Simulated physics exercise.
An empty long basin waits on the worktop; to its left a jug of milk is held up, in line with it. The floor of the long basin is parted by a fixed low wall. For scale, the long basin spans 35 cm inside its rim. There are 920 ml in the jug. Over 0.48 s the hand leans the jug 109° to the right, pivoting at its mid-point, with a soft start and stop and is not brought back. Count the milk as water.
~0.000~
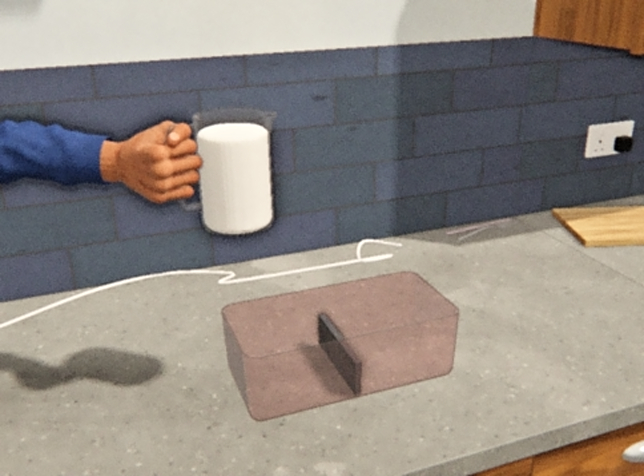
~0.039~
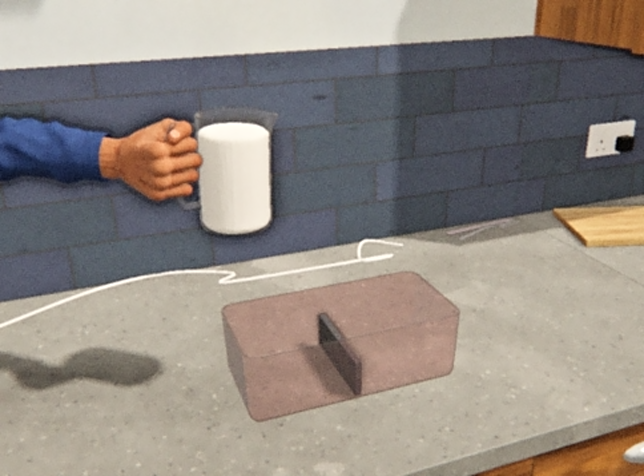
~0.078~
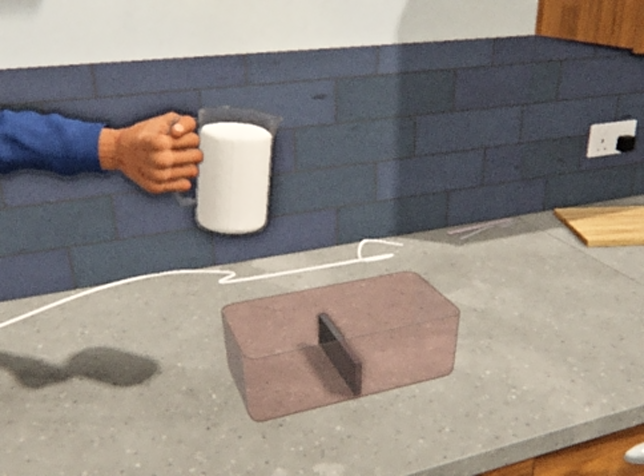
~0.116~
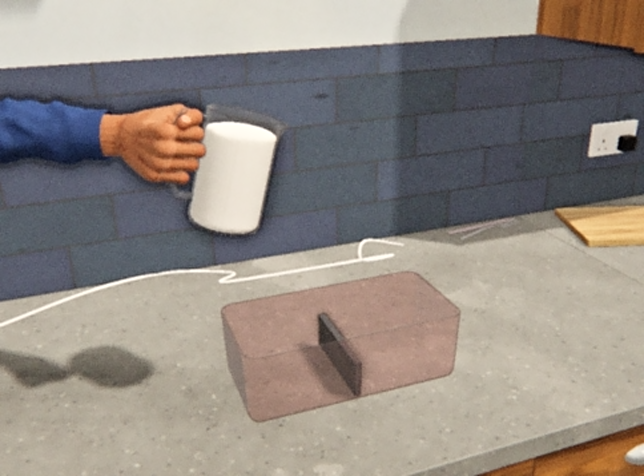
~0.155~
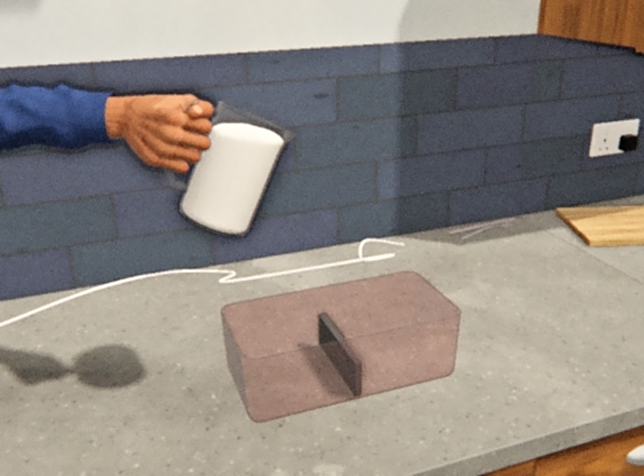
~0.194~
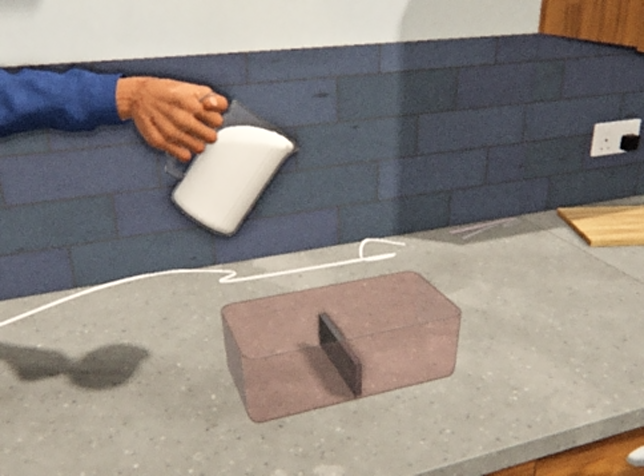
A hand holds up a jug of milk and tilts it right above the worktop.
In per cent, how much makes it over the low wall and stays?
About 87 per cent.
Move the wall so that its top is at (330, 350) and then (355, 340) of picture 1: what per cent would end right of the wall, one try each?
In turn about 85 and 50 per cent.
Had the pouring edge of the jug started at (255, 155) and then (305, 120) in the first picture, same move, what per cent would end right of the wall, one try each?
First 15, then 85 per cent.
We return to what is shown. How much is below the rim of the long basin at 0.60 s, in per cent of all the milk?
Some 42 per cent.
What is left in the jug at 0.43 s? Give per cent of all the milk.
Some 64 per cent.
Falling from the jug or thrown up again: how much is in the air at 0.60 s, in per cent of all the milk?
About 34 per cent.
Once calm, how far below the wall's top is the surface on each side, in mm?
Some 60 mm on the left and 32 mm on the right.
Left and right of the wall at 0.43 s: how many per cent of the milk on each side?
Near 0 on the left, 1 on the right.
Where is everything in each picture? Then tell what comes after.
In the first picture, it leans 0°; its right rim is at (276, 112); the milk meets the walls at (197, 135) and (265, 128); the long basin's rim runs from (232, 333) to (436, 291); the wall's top is at (339, 338).
In the second picture, it leans 2°; its right rim is at (277, 113); the milk meets the walls at (198, 133) and (266, 128).
In the third picture, it leans 7°; its right rim is at (281, 117); the milk meets the walls at (201, 130) and (269, 131).
In the fourth picture, it leans 15°; its right rim is at (288, 123); the milk meets the walls at (202, 147) and (274, 132).
In the fifth picture, it leans 26°; its right rim is at (294, 133); the milk meets the walls at (197, 163) and (281, 135).
In the sixth picture, it leans 38°; its right rim is at (299, 147); the milk meets the walls at (189, 168) and (289, 138).
Then, 0.43 s in, the tilt is 106° and 63 per cent is still to pour, 0 is left of the wall and 1 right of it.
Then, 0.60 s in, the tilt is 109° and 24 per cent is still to pour, 3 is left of the wall and 39 right of it.
Then, 0.78 s in, the tilt is 109° and 6 per cent is still to pour, 3 is left of the wall and 71 right of it.
Then, 0.98 s in, the tilt is 109° and 1 per cent is still to pour, 5 is left of the wall and 86 right of it.
Finally, 7 per cent lies left of the wall, 87 right of it and 6 outside.
